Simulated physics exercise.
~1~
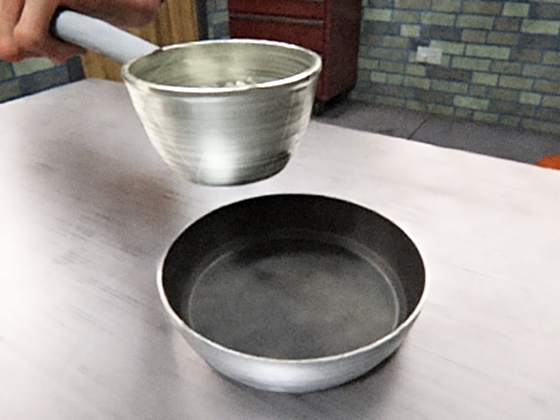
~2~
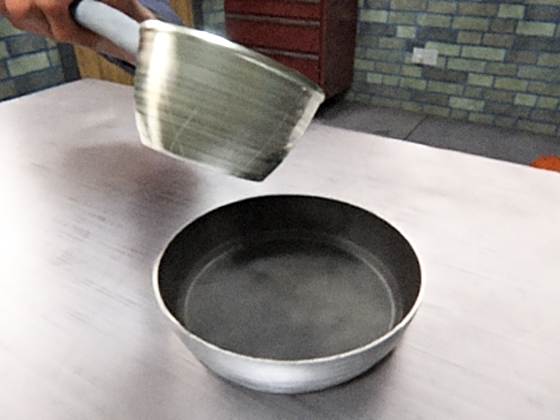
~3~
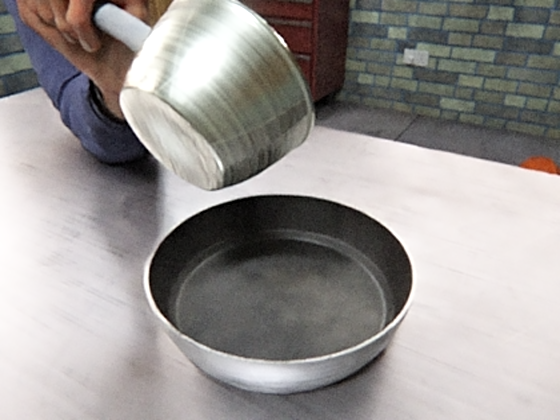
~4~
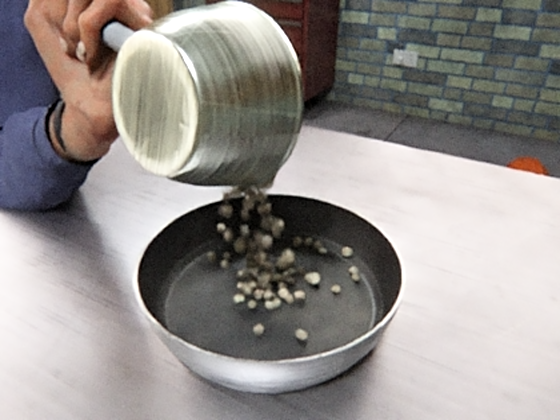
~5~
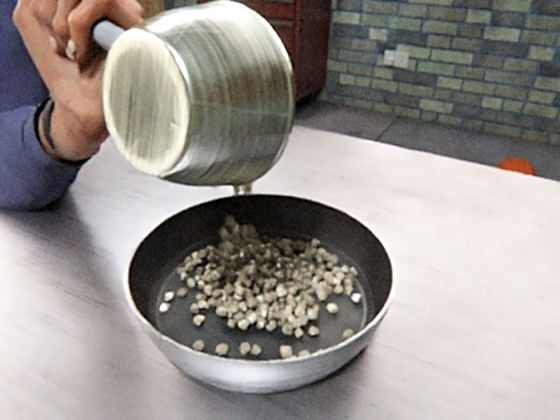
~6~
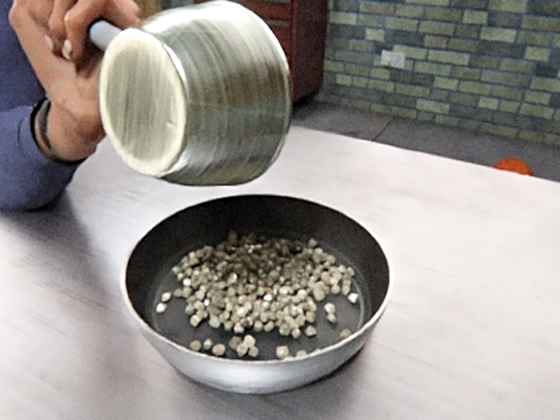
At the start, a hand at the upper left holds a deep, pot-like silver ladle by its grey handle, upright above a dark, empty pan on a pale table. The hand tips the ladle to the right, and a blue-sleeved arm comes into view as it leans further, with nothing falling yet. Once the ladle is on its side, pale, gritty pieces tumble over its rim and scatter across the pan. More pieces gather in a loose, low heap while the view shifts slightly right. Finally, the pouring stops, and the ladle stays tipped above the pieces lying still.
